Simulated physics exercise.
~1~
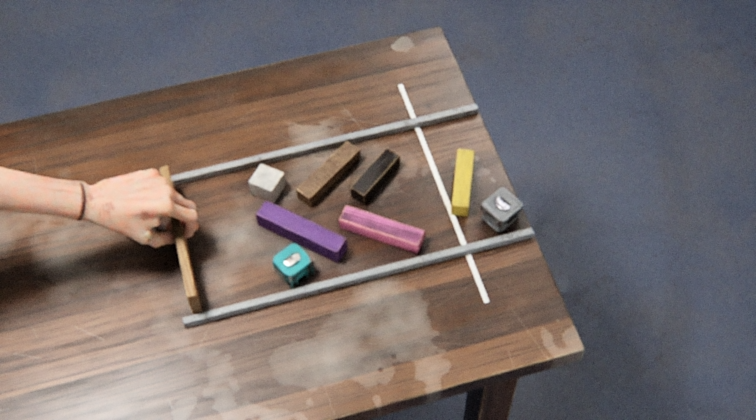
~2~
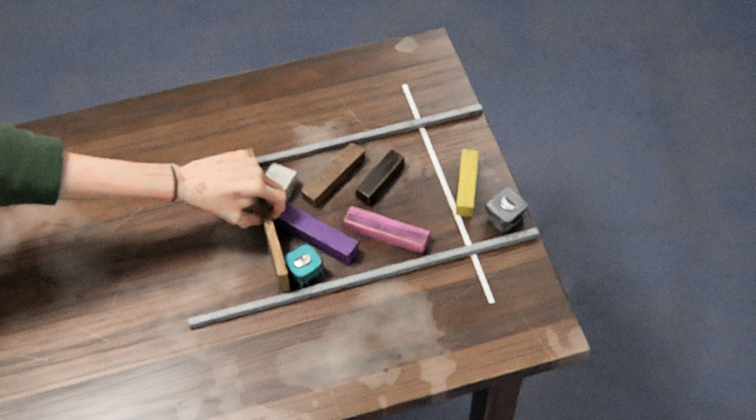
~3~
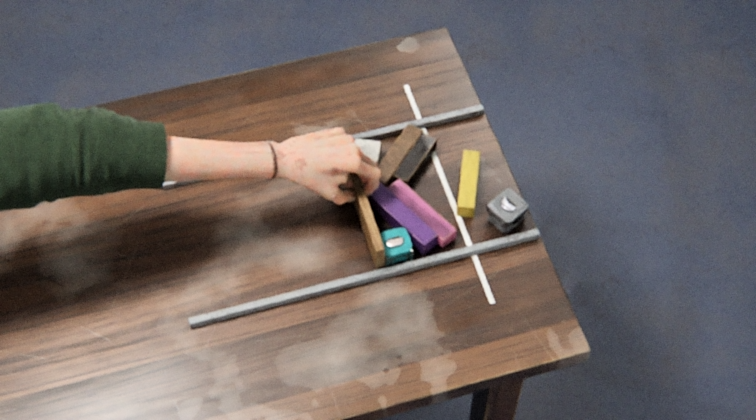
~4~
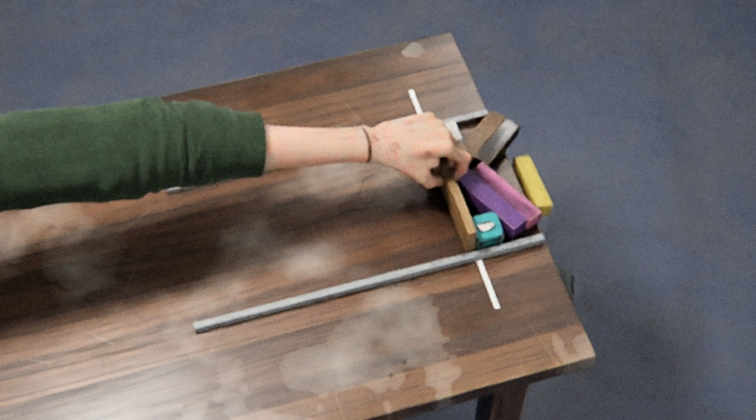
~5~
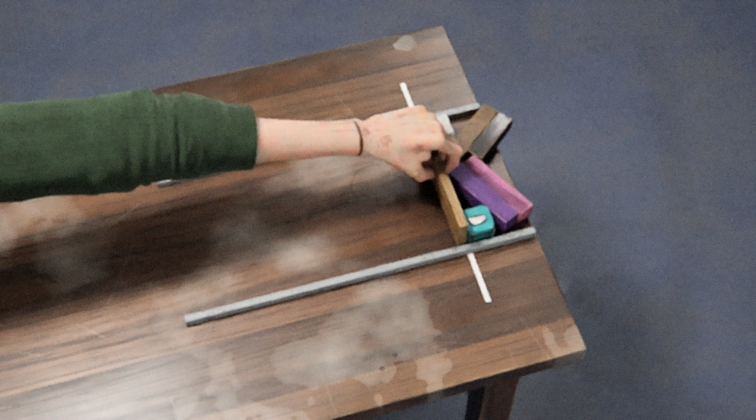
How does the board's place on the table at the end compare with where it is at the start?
It starts at the left ends of the grey rails, away from the blocks, and ends much farther right, by the white strip near the table's right edge.
